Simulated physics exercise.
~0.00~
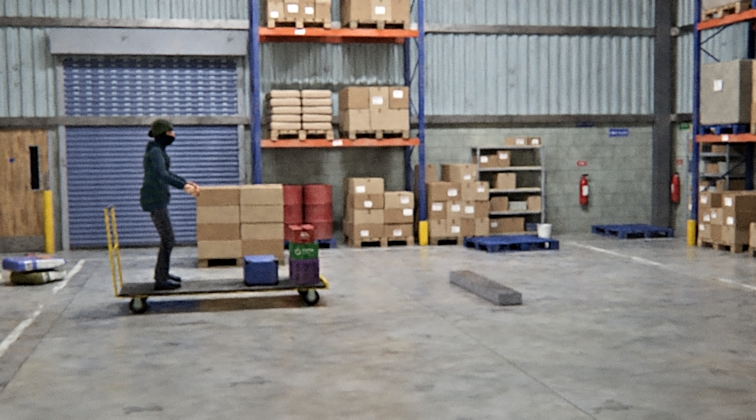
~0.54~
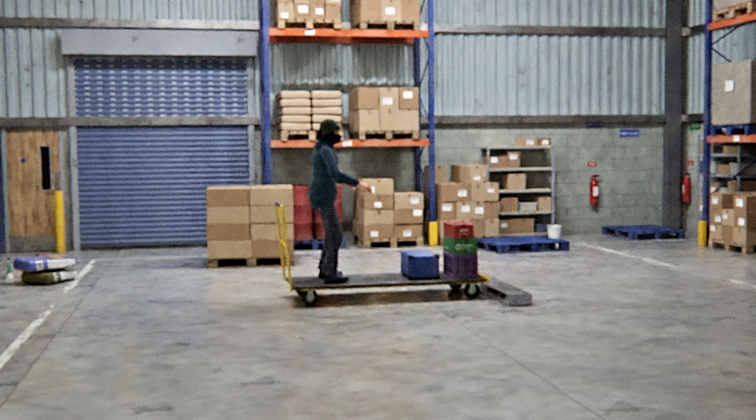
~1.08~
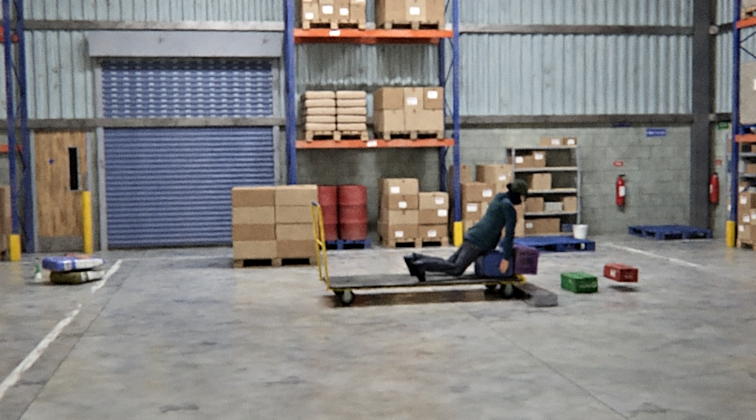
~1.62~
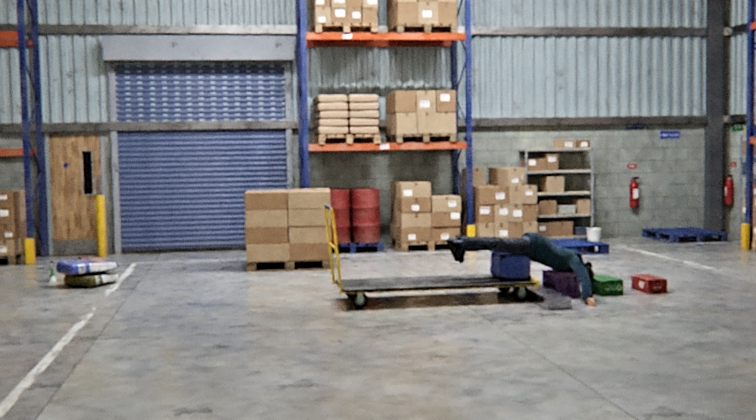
The video shows a person standing on a flat warehouse cart that rolls right into a low kerb and stops, throwing the rider and stacked crates forward; the crates land on the floor while the person ends sprawled face-down over the front edge, the blue suitcase still aboard.
